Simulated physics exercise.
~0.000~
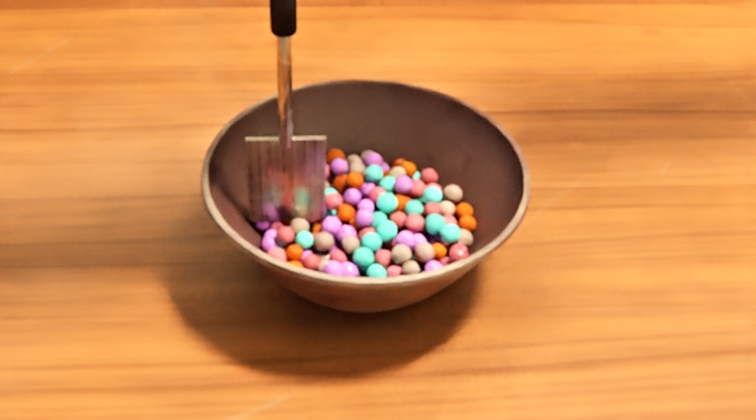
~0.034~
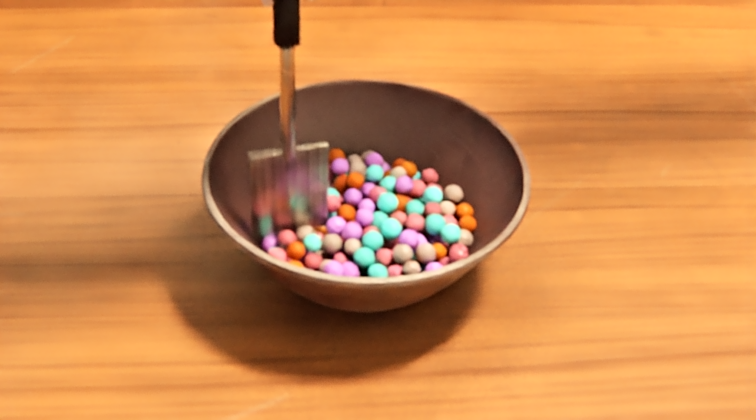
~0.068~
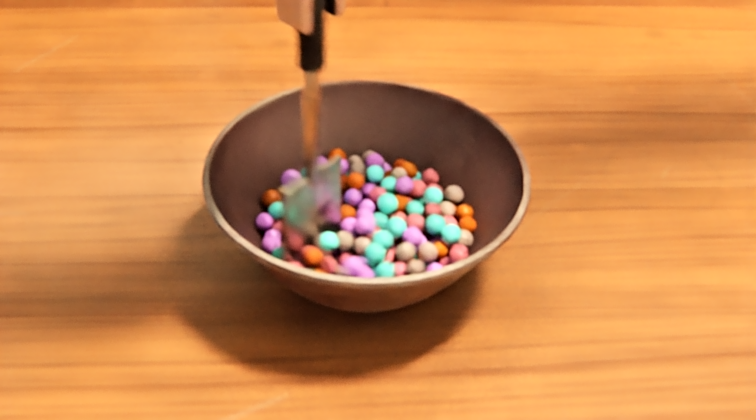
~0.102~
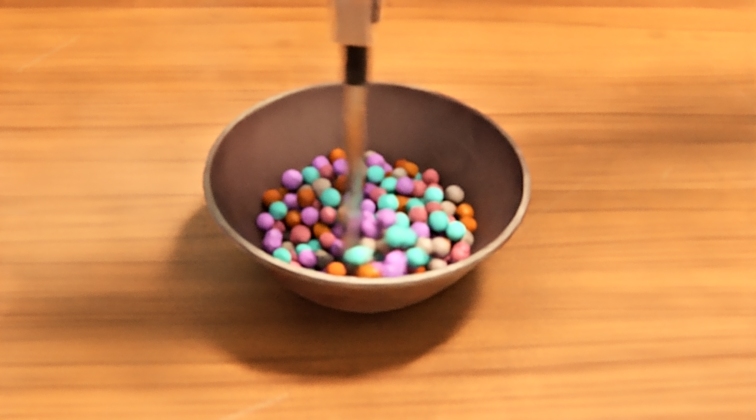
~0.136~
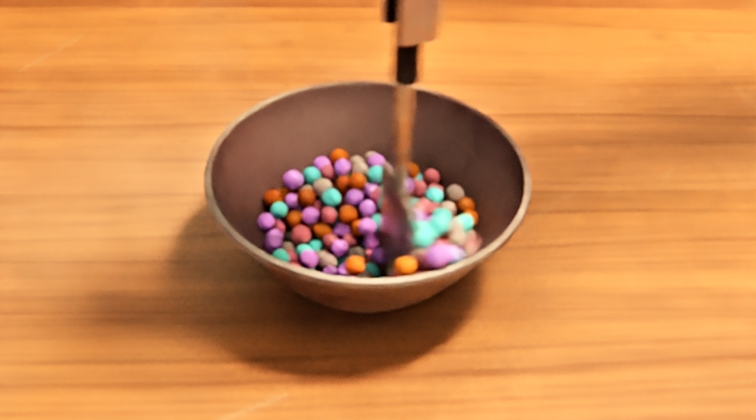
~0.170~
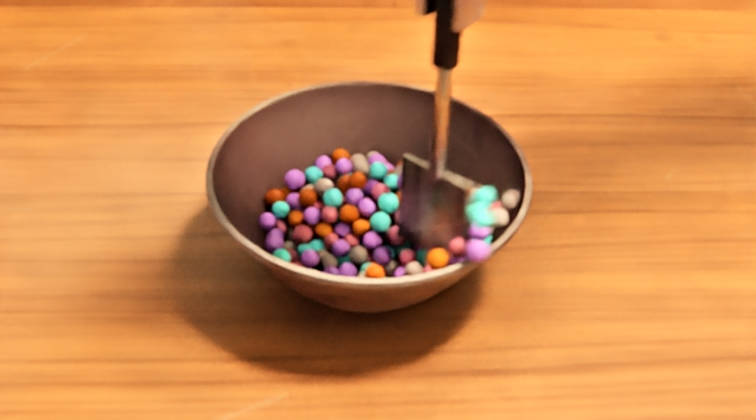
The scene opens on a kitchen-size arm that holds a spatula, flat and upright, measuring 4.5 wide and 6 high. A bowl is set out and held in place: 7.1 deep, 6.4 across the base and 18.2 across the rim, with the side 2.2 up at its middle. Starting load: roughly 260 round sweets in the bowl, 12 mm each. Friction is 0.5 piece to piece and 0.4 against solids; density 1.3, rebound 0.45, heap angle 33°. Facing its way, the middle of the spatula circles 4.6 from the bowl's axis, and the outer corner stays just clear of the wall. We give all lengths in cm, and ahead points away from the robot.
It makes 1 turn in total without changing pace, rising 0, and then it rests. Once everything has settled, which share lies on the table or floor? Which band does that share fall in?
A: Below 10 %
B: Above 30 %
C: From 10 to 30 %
From 10 to 30 % (C).
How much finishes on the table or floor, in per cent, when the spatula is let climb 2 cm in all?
My guess is close to 5 per cent.
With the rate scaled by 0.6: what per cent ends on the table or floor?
Some 5 per cent.
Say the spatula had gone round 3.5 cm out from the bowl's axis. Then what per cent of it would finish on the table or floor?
Then about 20 %.
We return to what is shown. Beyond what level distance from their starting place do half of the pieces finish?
Level distance: About 1 cm.
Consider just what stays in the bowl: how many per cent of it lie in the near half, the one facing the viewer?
Near 55 per cent of what stays in the bowl.
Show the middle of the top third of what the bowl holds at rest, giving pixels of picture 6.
Estimated centre: (346, 245).
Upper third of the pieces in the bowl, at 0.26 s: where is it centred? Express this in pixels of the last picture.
The top third is centred near (402, 154) in the last picture.
After 0.26 s, 221° round, highest piece 10 above the table; 259 in the bowl, 6 in flight or on the tool.
After 0.34 s, 301° round, highest piece 11 above the table; 241 in the bowl, 3 on the table or floor, 21 in flight or on the tool.
After 0.58 s, 0° round, highest piece 7 above the table; 224 in the bowl, 41 on the table or floor.
After 1.28 s, 0° round, highest piece 6 above the table; 224 in the bowl, 41 on the table or floor.
In the end, 224 in the bowl, 41 on the table or floor. That is 15 % on the table or floor.
